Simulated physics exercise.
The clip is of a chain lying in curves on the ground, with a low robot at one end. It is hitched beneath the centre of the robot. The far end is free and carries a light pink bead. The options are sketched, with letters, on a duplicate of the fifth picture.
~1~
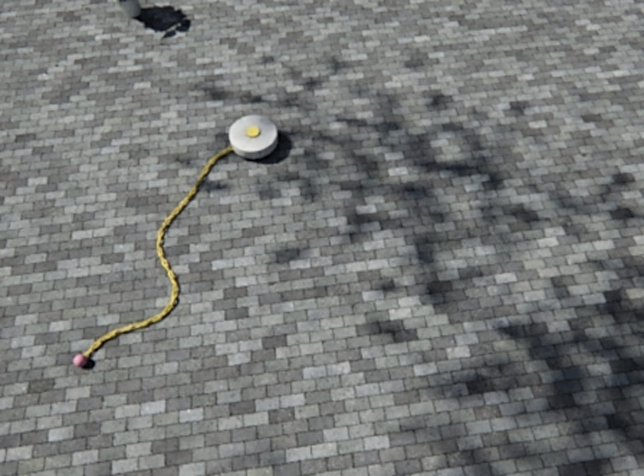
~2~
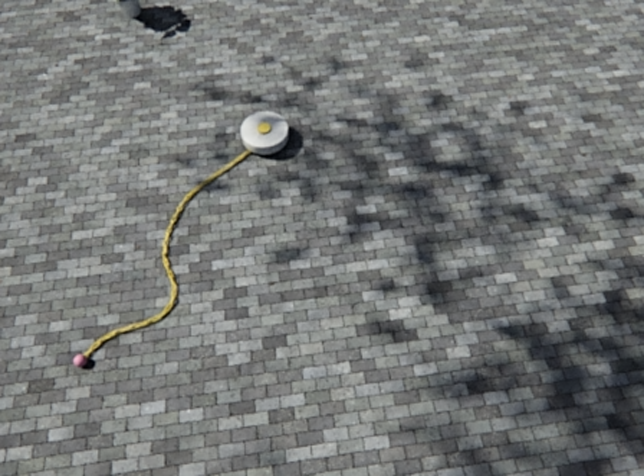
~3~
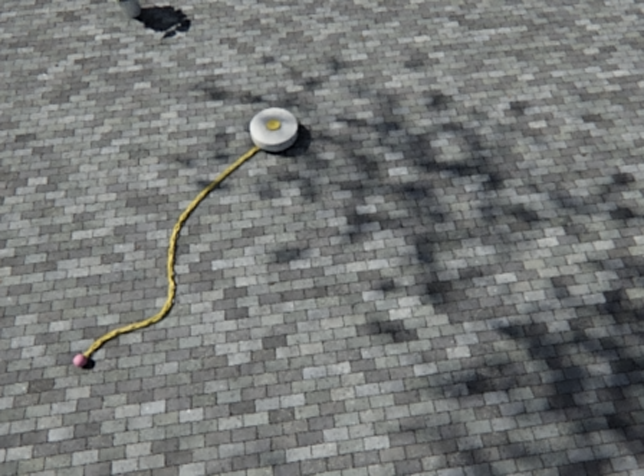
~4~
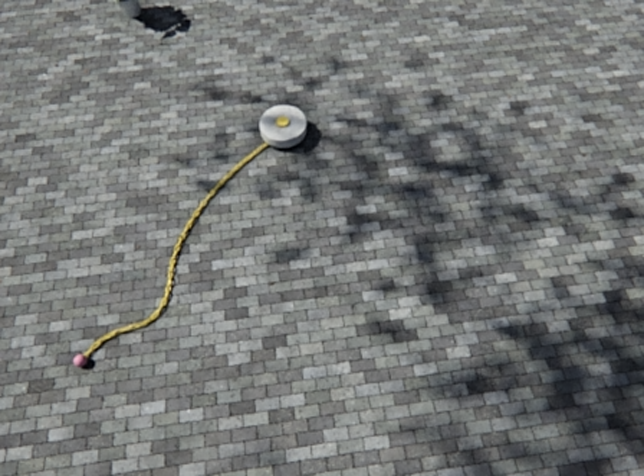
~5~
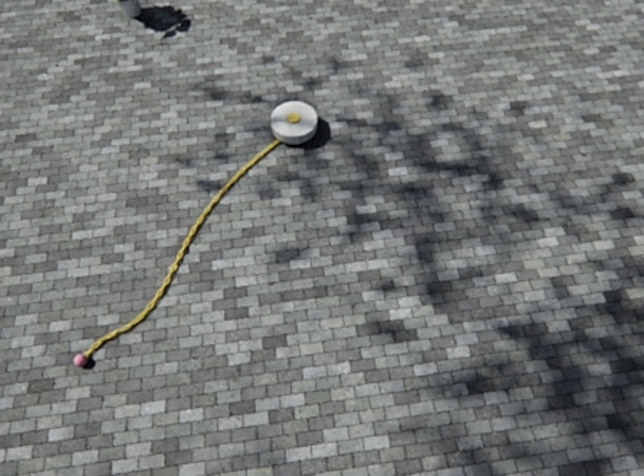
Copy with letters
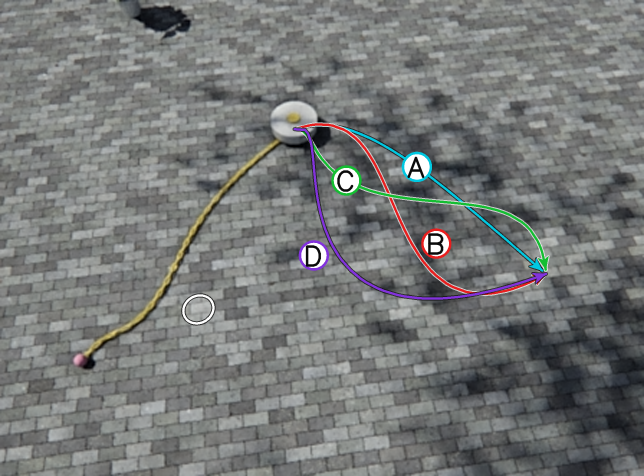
In the video, a round white robot with a yellow centre moves slowly up and to the right across grey paving, drawing the curved yellow chain behind it straighter while the pink bead at the far end stays still.
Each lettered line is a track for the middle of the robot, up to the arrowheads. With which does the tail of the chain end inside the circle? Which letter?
The robot should drive D.
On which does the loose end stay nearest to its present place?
That is D.
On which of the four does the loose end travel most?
Route A.
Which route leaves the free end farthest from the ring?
That is A.
On the marked copy, A from (295, 129) via (422, 170) to (543, 271); B from (295, 129) via (400, 219) to (546, 274); C from (295, 129) via (410, 199) to (546, 270); D from (295, 129) via (350, 270) to (546, 274); the ring at (198, 309).
Taking D. A third of the way, robot (325, 223), middle of the chain (200, 228), free end (83, 357).
Two thirds of the way, robot (443, 295), middle of the chain (263, 285), free end (96, 346).
When it is over, robot (550, 270), middle of the chain (373, 295), free end (199, 308); the free end is on the ring.
As for the rest, A leaves the free end at (215, 247); B leaves the free end at (202, 277); C leaves the free end at (217, 270).
